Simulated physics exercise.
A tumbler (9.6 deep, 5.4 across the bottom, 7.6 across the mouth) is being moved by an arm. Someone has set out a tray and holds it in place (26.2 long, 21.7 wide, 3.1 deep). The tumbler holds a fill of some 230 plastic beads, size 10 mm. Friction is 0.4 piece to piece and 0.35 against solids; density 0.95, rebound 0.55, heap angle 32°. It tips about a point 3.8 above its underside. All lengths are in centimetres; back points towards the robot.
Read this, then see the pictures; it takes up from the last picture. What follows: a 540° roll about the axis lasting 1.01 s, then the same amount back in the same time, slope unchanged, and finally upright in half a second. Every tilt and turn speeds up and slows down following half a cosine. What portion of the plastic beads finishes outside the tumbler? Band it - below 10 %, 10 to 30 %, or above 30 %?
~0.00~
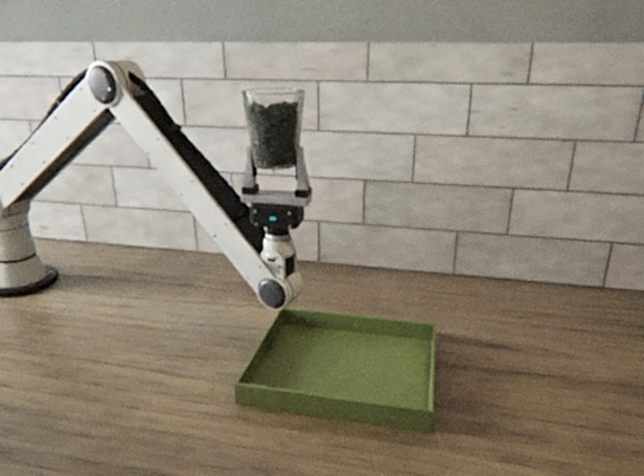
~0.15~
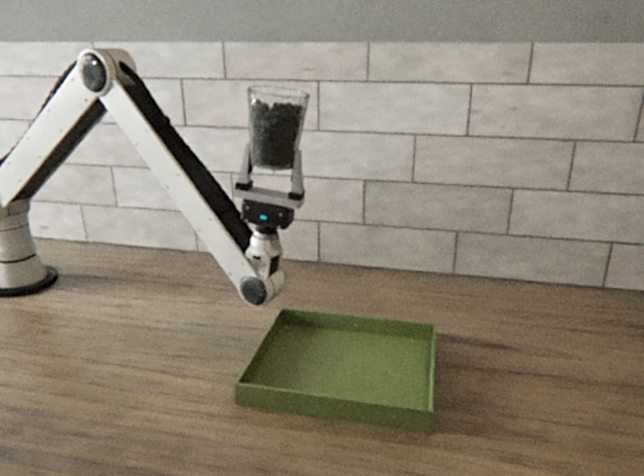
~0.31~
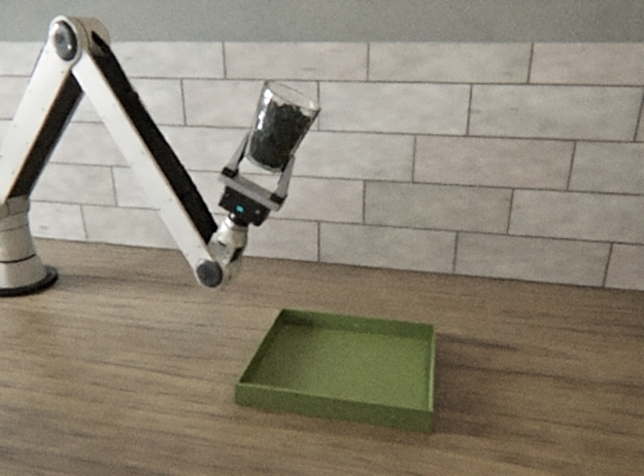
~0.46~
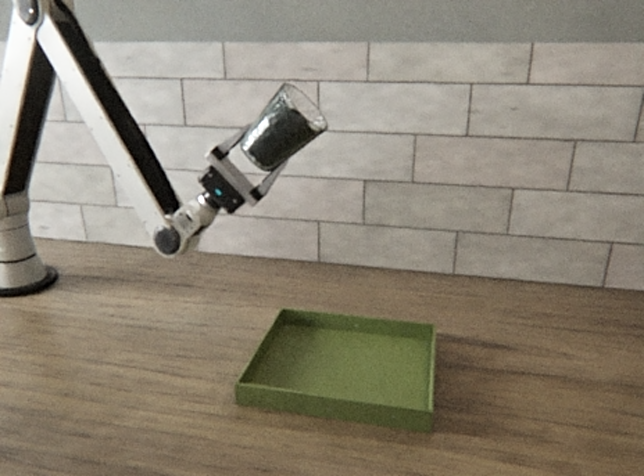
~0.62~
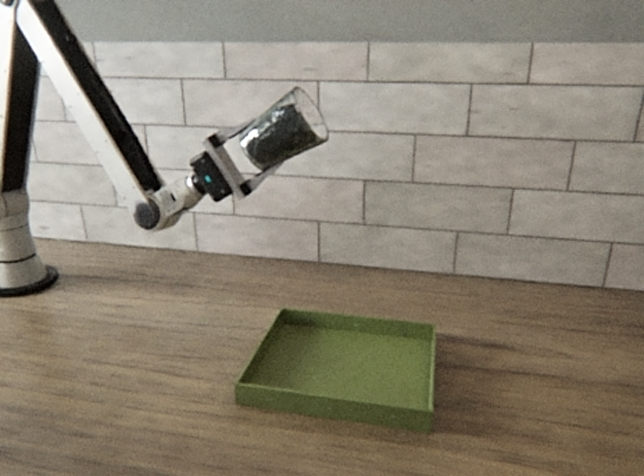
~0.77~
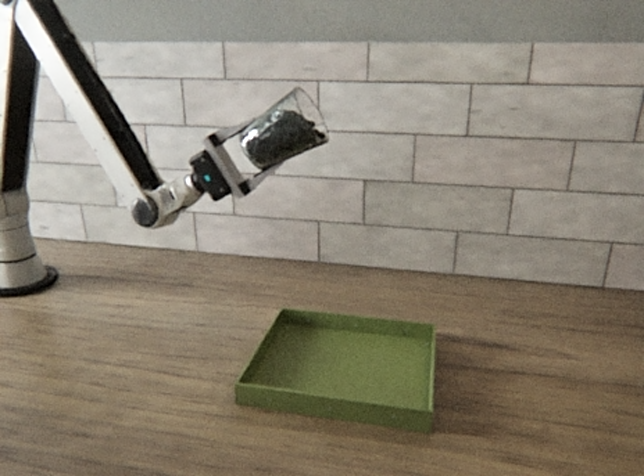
My answer is below 10 %.
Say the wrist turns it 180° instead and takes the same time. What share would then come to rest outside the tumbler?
In that case some 5 per cent.
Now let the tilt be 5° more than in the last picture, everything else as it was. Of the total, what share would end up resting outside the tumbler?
15 %.
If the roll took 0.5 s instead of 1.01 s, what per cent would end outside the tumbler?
In that case roughly 5 percent.
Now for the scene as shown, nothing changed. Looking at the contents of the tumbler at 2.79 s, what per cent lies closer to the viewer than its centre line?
Roughly 55 in every hundred.
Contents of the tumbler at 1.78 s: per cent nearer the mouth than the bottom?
Near 45 percent is in the half by the mouth.
By 1.78 s, tipped 59°, highest piece 39 above the table; 227 in the tumbler, 3 in the tray, 3 in flight or on a rim.
By 2.79 s, tipped 59°, highest piece 39 above the table; 224 in the tumbler, 8 in the tray, 1 in flight or on a rim.
By 3.49 s, upright, highest piece 41 above the table; 223 in the tumbler, 10 in the tray.
By 4.19 s, upright, highest piece 41 above the table; 223 in the tumbler, 10 in the tray.
Final count, 223 in the tumbler, 10 in the tray. That is 4 % outside the tumbler.
